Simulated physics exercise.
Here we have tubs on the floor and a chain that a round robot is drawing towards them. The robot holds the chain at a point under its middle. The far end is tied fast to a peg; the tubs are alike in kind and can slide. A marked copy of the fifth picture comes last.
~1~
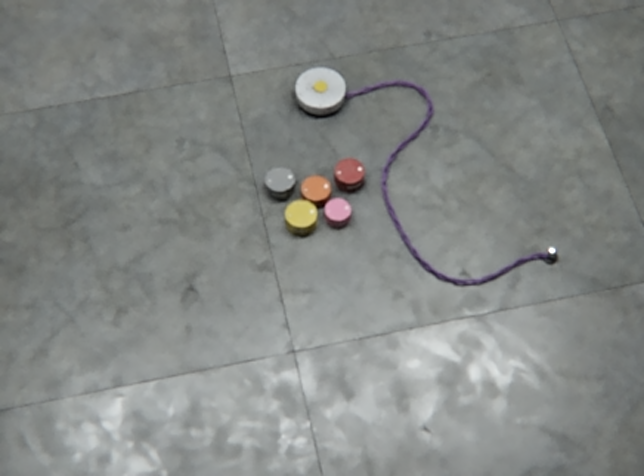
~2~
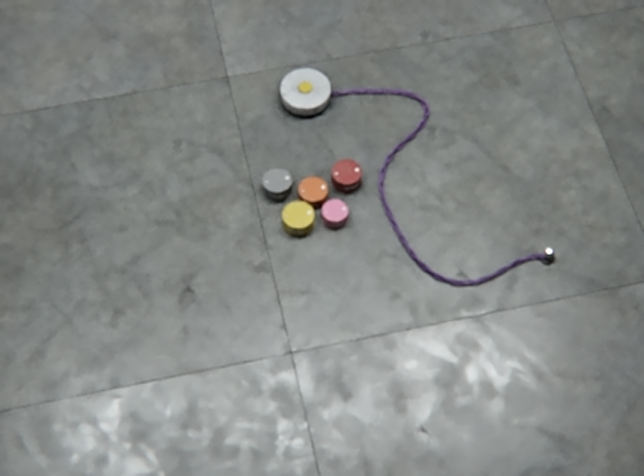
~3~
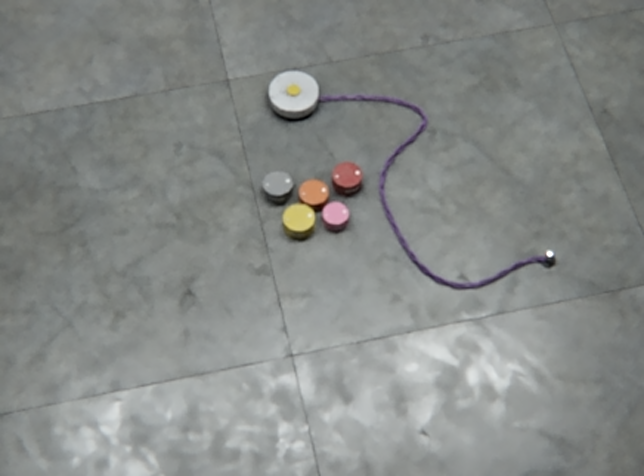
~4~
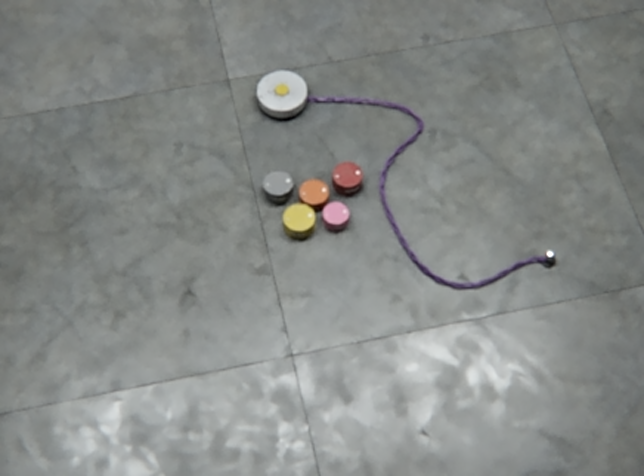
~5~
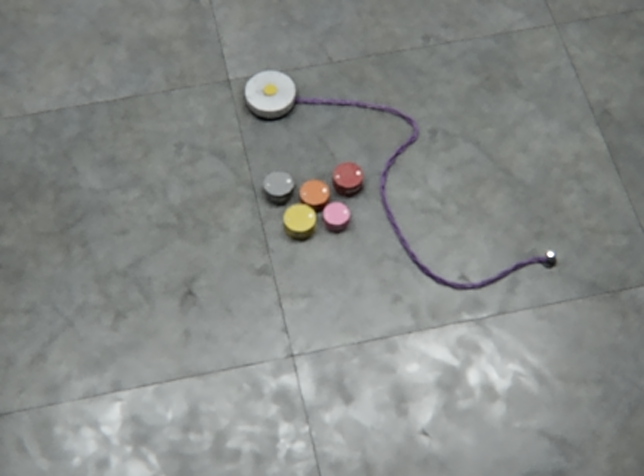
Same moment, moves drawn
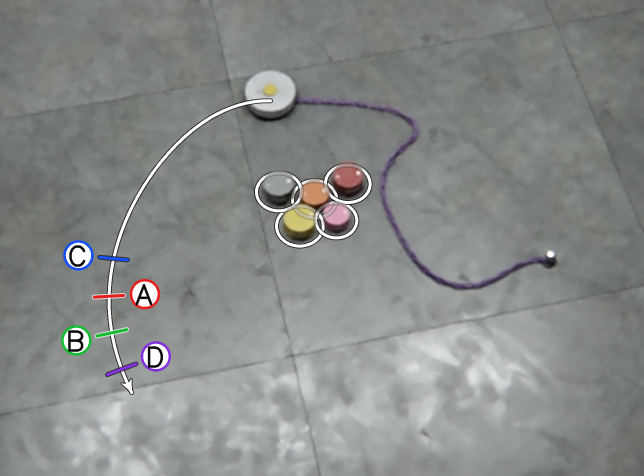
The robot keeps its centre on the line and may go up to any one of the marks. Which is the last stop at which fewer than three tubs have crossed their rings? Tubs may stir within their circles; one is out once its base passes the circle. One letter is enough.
It can go as far as A.
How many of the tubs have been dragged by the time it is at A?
Two.
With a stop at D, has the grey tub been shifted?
By then, yes.
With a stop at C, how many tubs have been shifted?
By then, none.
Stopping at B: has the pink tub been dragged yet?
Yes.
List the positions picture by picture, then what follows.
Pink tub (338, 213); red tub (349, 175); robot (321, 92), in the first frame.
Robot (306, 93); orange tub (313, 193), in the second frame.
Robot (294, 96); grey tub (278, 187), in the third frame.
Robot (282, 95); red tub (347, 179), in the fourth frame.
Robot (271, 95); orange tub (315, 196); yellow tub (300, 222); grey tub (279, 188), in the fifth frame.
On the marked copy, A at (109, 296); B at (112, 333); C at (114, 259); D at (122, 369); the route from (271, 101) via (130, 212) to (132, 393).
With A. Early on, robot (182, 133).
Further on, robot (127, 211).
At the end, robot (108, 292); grey tub (282, 199); red tub (344, 194); two over the rings.
As for the rest, B has five over the rings; C is within the limit but short; D has five over the rings.
